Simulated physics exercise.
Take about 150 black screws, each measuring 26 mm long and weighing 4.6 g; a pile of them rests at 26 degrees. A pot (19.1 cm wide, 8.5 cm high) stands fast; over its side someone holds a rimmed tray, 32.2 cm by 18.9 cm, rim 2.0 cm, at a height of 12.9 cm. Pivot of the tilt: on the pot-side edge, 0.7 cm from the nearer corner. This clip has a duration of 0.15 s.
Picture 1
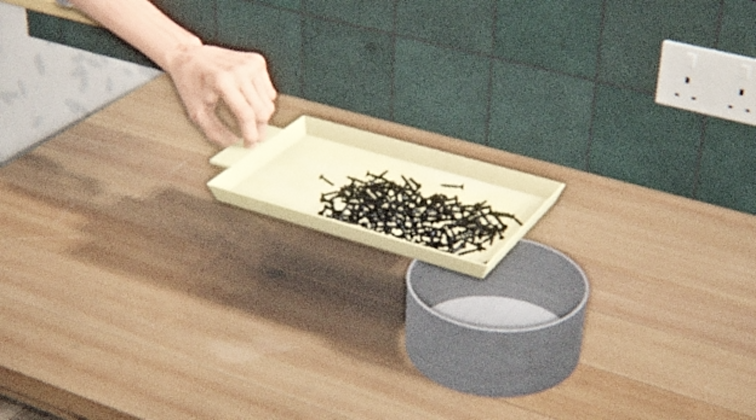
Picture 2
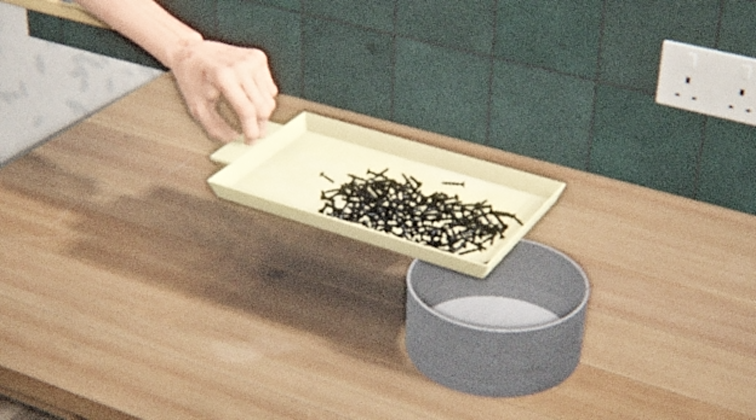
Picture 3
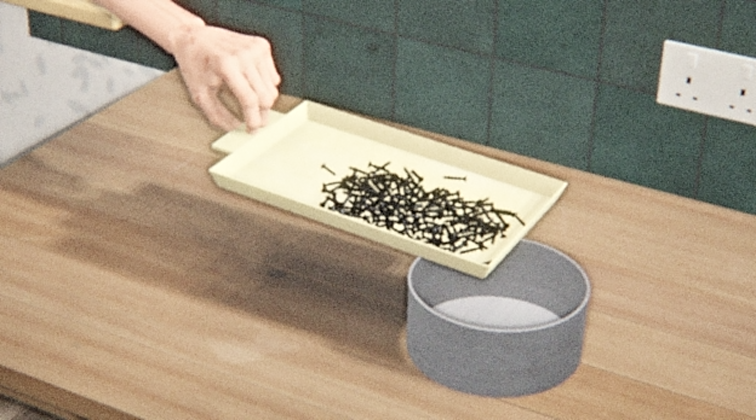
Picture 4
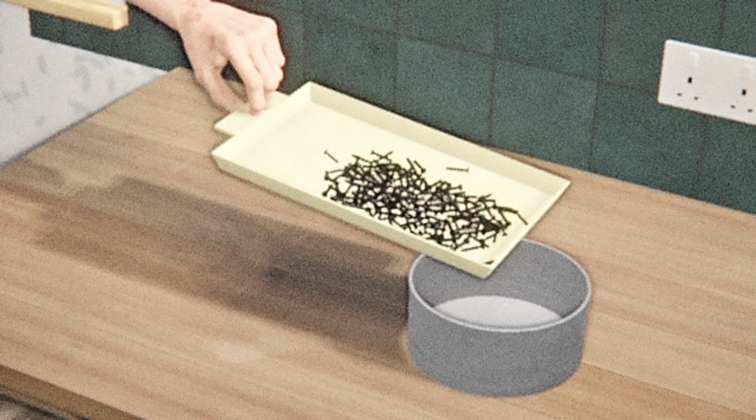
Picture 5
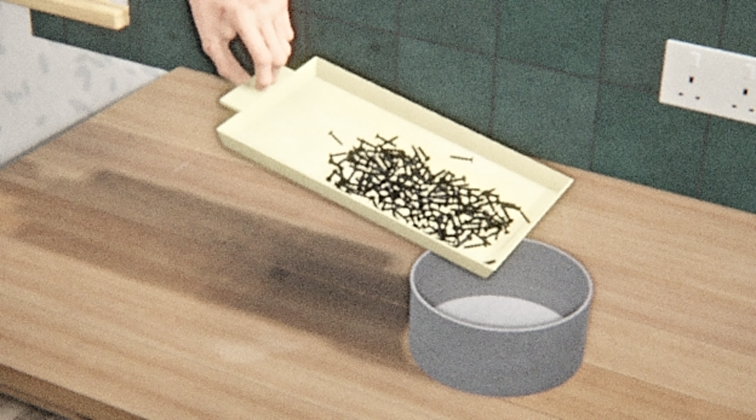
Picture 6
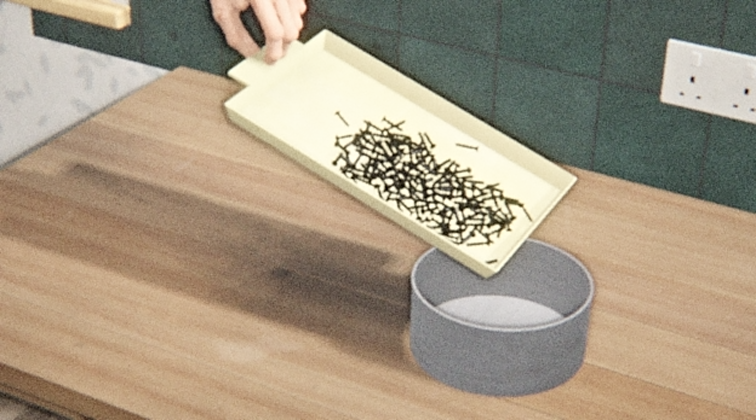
In the video, a hand holds a pale yellow rimmed tray with a pile of black screws over a gray pot on a wooden counter, then raises the handle end, steadily tilting the tray down toward the right.
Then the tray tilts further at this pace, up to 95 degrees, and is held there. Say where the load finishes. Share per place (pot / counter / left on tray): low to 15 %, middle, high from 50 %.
Shares - pot: Middle, counter: High, left on the tray: Low.
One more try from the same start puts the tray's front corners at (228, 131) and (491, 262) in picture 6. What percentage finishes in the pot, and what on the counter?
Pot 35 % / counter 65 %.
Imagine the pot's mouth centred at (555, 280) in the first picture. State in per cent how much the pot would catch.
Close to 60 in a hundred.
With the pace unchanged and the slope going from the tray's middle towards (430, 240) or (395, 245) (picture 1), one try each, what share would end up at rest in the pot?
That would be close to 5 per cent, then close to 0 per cent.
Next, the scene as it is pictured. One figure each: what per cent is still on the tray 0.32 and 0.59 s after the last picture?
Sequence: 90; 0.
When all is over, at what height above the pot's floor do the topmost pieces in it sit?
My guess is around 2.0 centimetres.
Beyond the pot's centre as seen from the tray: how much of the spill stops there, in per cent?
Share: Around 100 %.
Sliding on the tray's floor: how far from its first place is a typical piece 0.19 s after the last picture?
About 3 cm.
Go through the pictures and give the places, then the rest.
The first frame shows tray tilt 0 degrees, front corners at (217, 183) and (483, 260); middle of the pieces at (415, 212); pot at (497, 281).
The second frame shows tray tilt 1 degrees, front corners at (218, 179) and (484, 260); middle of the pieces at (416, 210).
The third frame shows tray tilt 3 degrees, front corners at (219, 169) and (485, 261), lowest corner right front; middle of the pieces at (417, 206).
The fourth frame shows tray tilt 7 degrees, front corners at (222, 152) and (488, 261), lowest corner right front; middle of the pieces at (420, 199).
The fifth frame shows tray tilt 13 degrees, front corners at (227, 129) and (490, 262), lowest corner right front; middle of the pieces at (423, 190).
The sixth frame shows tray tilt 19 degrees, front corners at (235, 105) and (493, 263), lowest corner right front; middle of the pieces at (428, 180); pot at (502, 280).
Then, 0.19 s after the last picture, tilt 58 degrees; the tray holds 100 %, the pot 0 %.
Then, 0.32 s after the last picture, tilt 84 degrees; the tray holds 90 %, the pot 0 %.
Then, 0.59 s after the last picture, tilt 95 degrees; the tray holds 0 %, the pot 35 %.
In the end, pot 35 %, counter 65 %, tray 0 %.
